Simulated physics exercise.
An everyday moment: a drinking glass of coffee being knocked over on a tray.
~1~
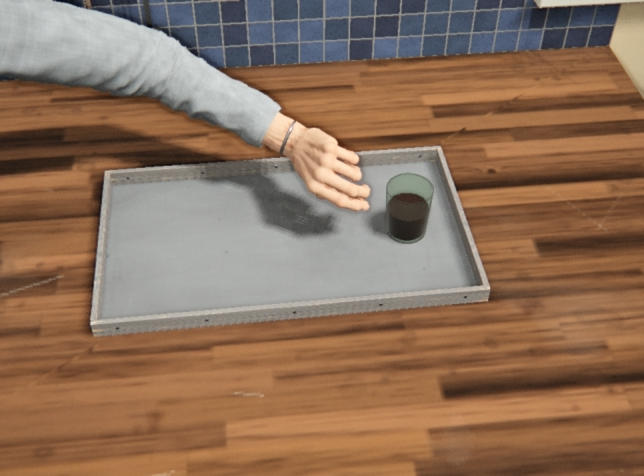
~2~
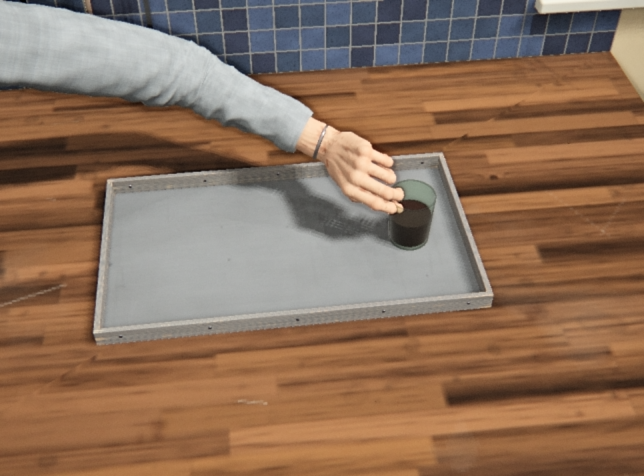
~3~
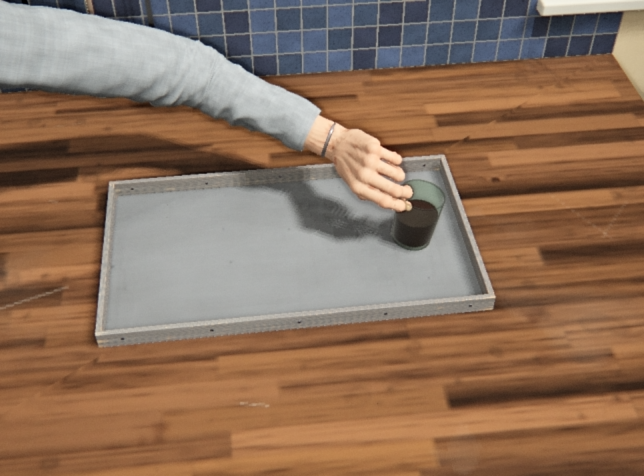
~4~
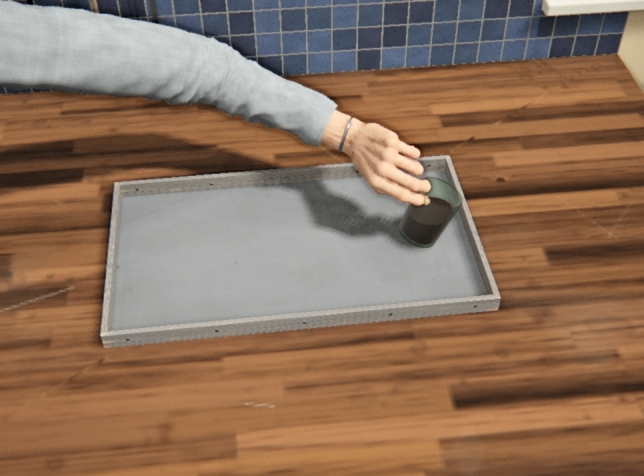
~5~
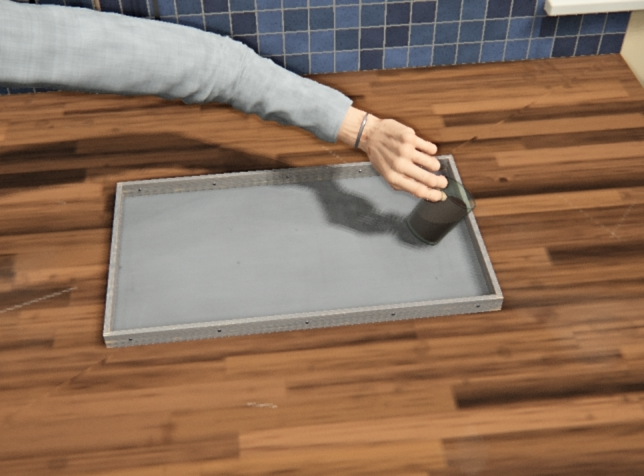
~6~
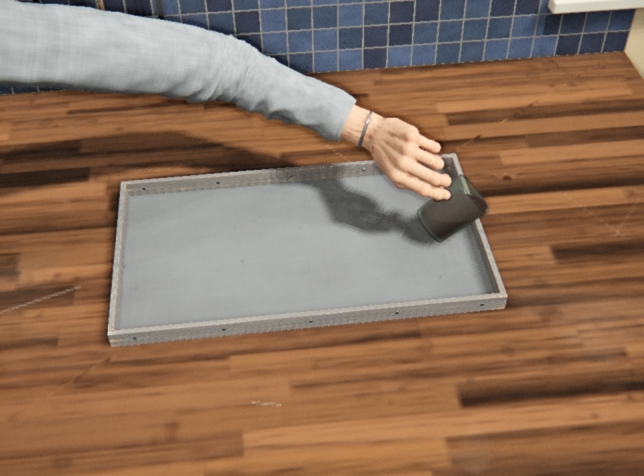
In this clip, a hand in a light blue sleeve moves right across a gray tray on a wooden counter and pushes the upper part of a glass of dark liquid, which tilts rightward, gradually, then steeply.
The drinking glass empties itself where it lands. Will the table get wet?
The spill gets out on to the top.
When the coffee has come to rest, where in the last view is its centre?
Near (636, 209).
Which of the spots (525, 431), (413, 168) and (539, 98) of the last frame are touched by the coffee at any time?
First not reached, second untouched, third untouched.
Next, the drinking glass lies across the rim; the puddle covers about as much as a plate; the table is getting wet.
After that, the puddle covers about as much as a tray; the table is getting wet.
Finally, the puddle covers about as much as a tray; the table is getting wet.
